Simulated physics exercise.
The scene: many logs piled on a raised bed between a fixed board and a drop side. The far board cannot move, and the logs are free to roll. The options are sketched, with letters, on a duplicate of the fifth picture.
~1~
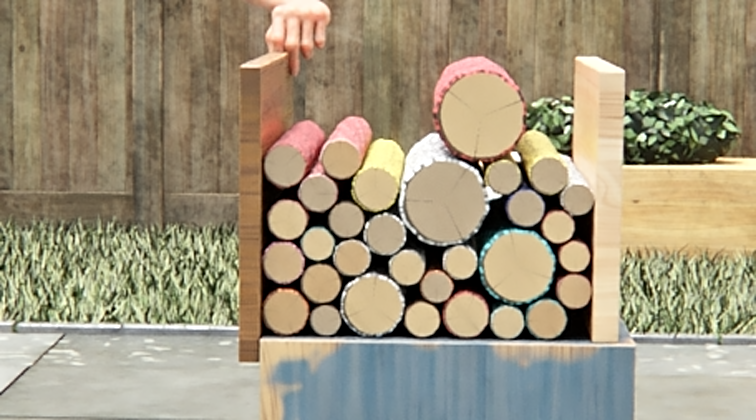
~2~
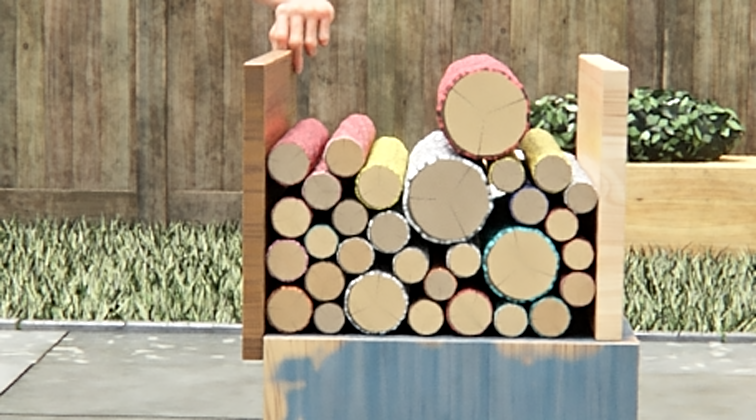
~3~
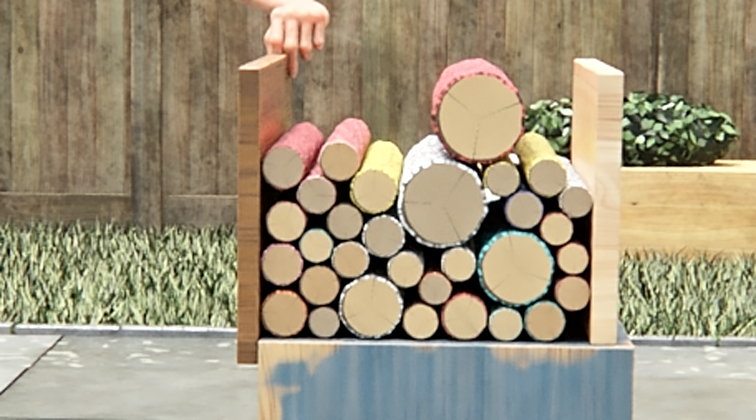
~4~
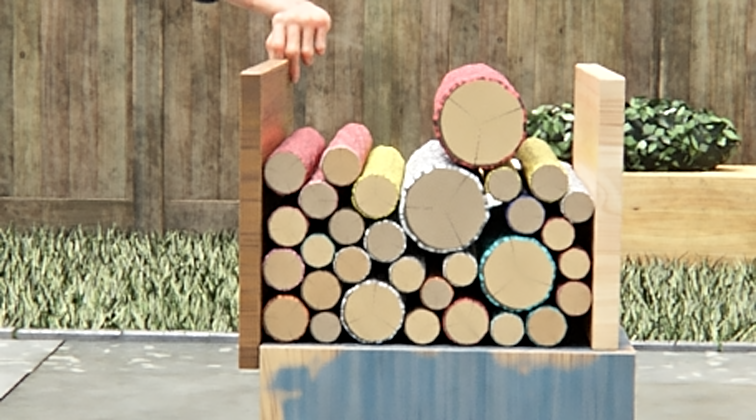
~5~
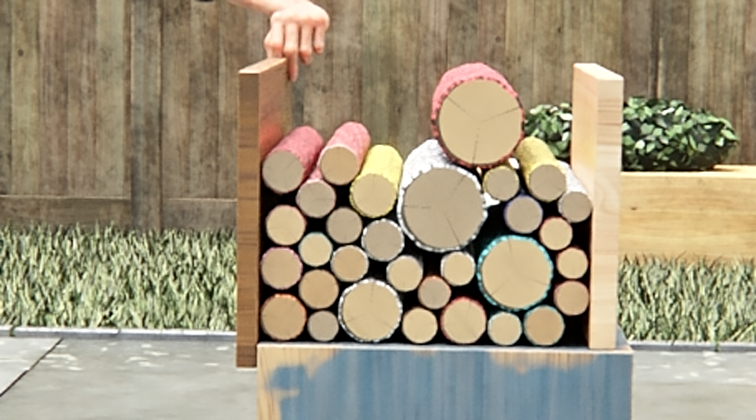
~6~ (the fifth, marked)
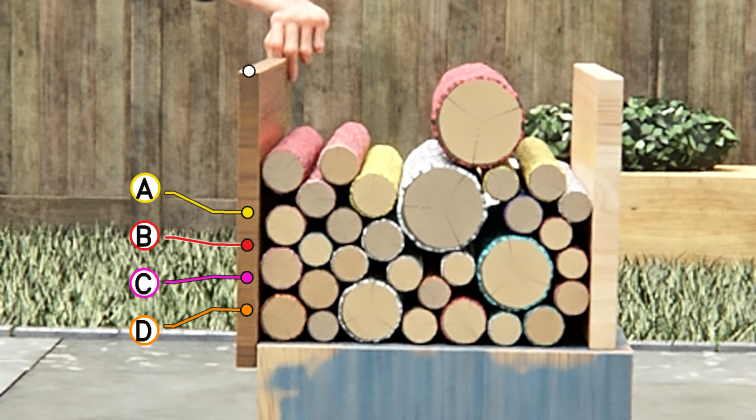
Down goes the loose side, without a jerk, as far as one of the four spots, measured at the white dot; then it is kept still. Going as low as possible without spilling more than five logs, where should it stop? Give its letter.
The last mark within the limit is C.
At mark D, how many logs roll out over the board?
With D, eight.
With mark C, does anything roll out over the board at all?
Yes.
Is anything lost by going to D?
Yes.
On the marked copy, A at (247, 212); B at (247, 245); C at (247, 277); D at (246, 310); the white dot at (249, 71).
Following C. Soon after the start, top of the board (260, 162).
Later, top of the board (259, 262).
In the end, top of the board (259, 276), four out over the board.
As for the rest, A none out over the board; B one out over the board; D more than five out over the board.
